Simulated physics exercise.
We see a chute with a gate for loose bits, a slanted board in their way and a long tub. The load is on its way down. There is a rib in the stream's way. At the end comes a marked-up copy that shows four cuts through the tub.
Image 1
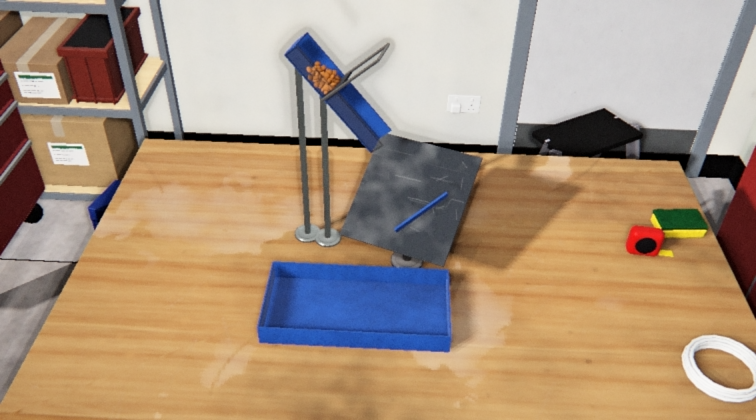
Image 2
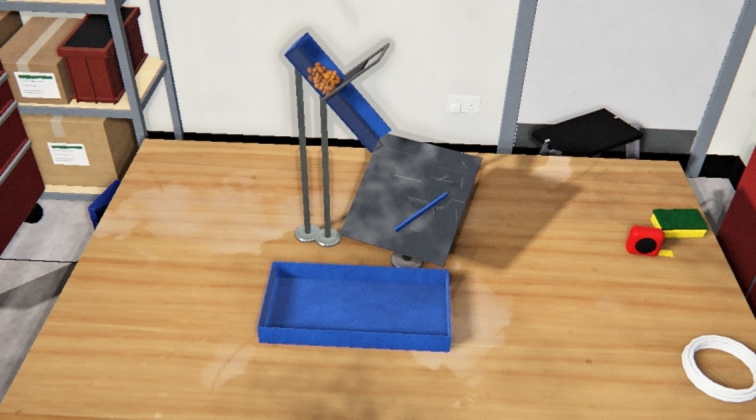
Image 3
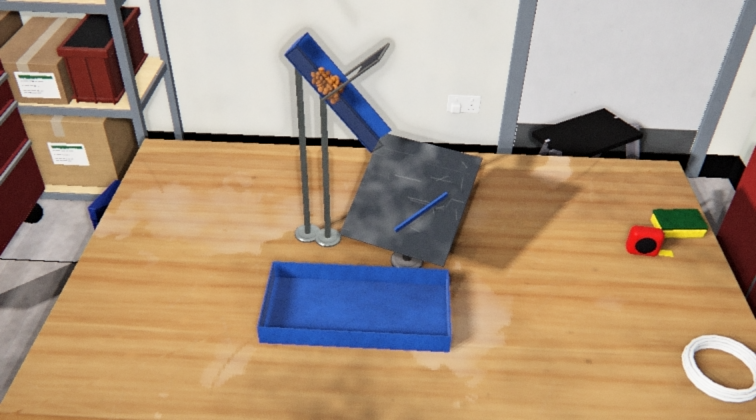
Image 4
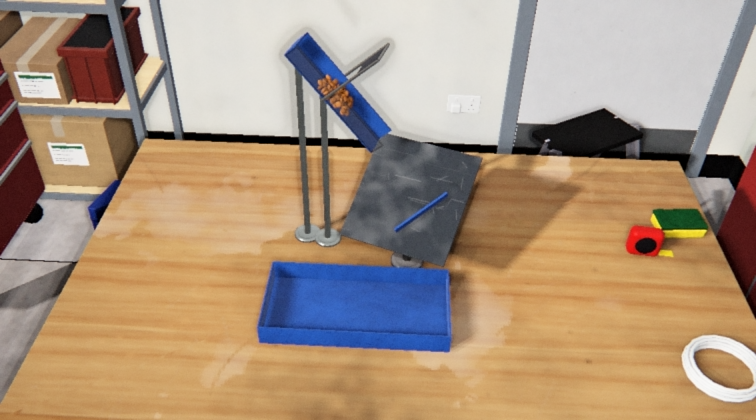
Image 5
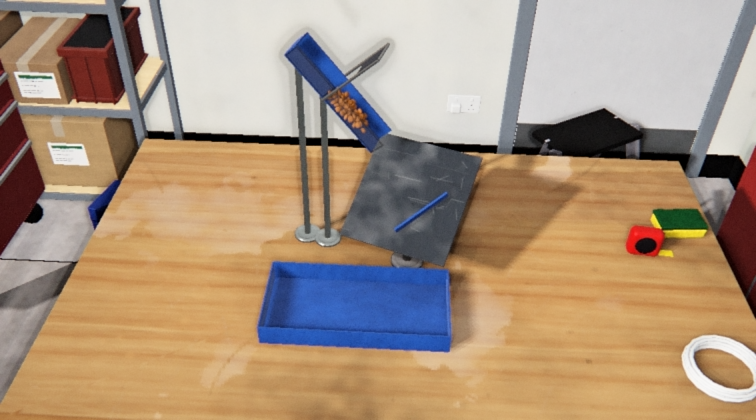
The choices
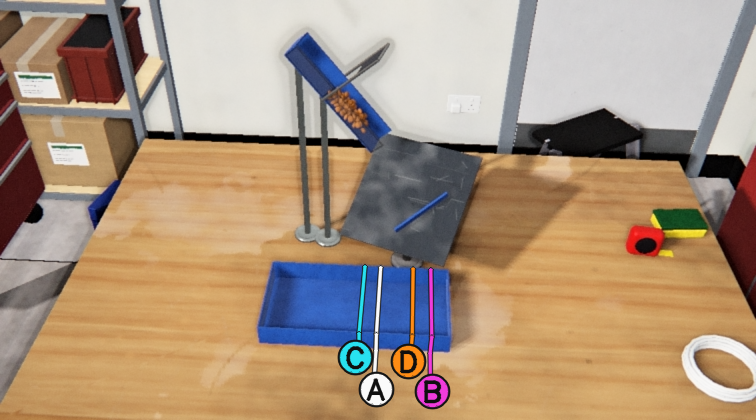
A small heap of orange-brown bits rests high in a tilted blue chute on metal stands, then slides a short way down and to the right as the gate swings up, spreading into a longer cluster. Below are a slanted dark grey board with a thin blue rib and a long, empty blue tub. The steady camera looks down on a wooden workshop table, a red tape measure at right.
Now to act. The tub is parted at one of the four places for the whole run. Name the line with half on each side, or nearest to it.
C works best here.
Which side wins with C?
The right side.
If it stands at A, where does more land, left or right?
The left side.
On the marked copy, line A crosses the front rim at (376, 333); line B crosses the front rim at (431, 336); line C crosses the front rim at (359, 332); line D crosses the front rim at (412, 335).
If A is chosen, of what is caught, most on the left of the divider, a small part on the right.
If B is chosen, of what is caught, all on the left of the divider, none on the right.
If C is chosen, of what is caught, about a third on the left of the divider, about two thirds on the right.
If D is chosen, of what is caught, nearly all on the left of the divider, a stray few on the right.
